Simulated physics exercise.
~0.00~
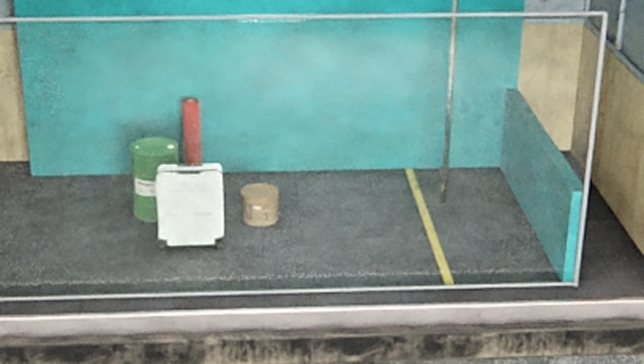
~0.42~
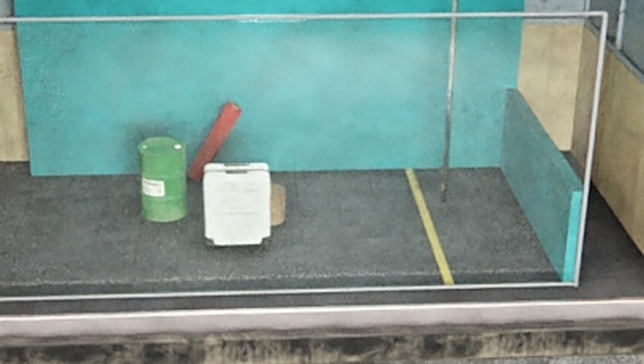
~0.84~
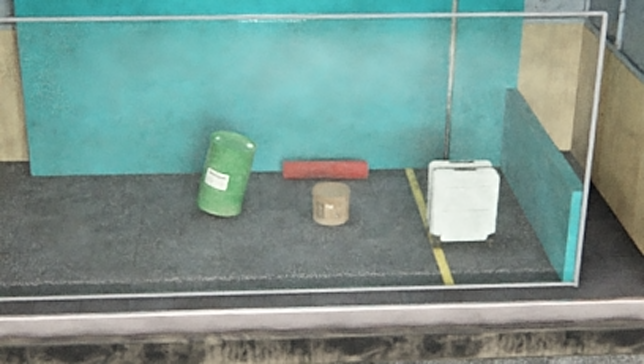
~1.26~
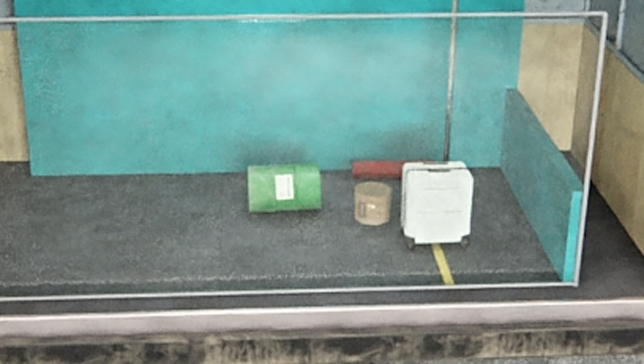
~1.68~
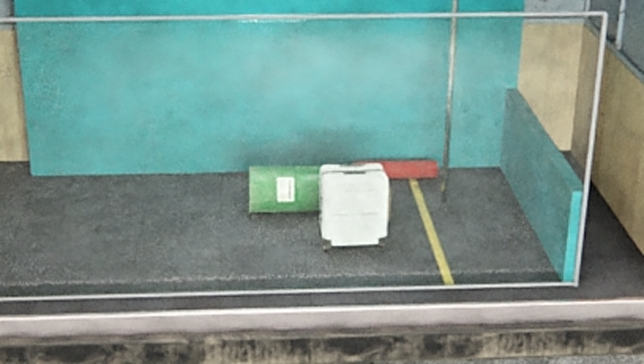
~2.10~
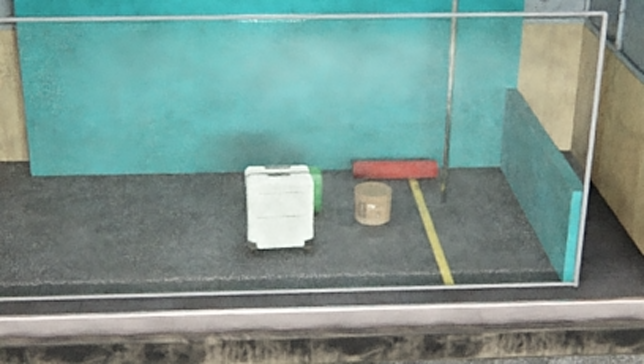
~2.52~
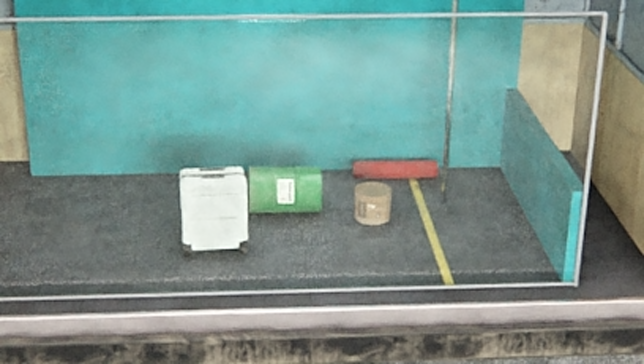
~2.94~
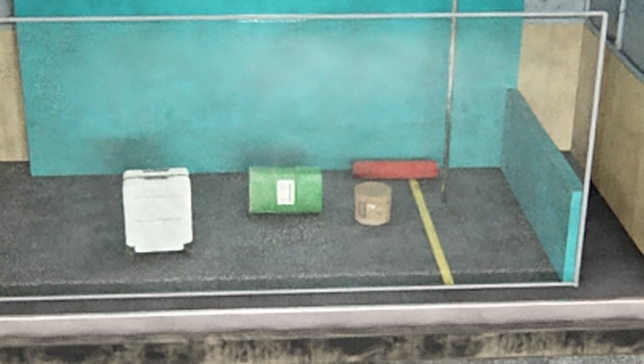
White wheeled case rolling right past a toppling red roll and green drum, then drifting back left, the others resting short of the yellow line.
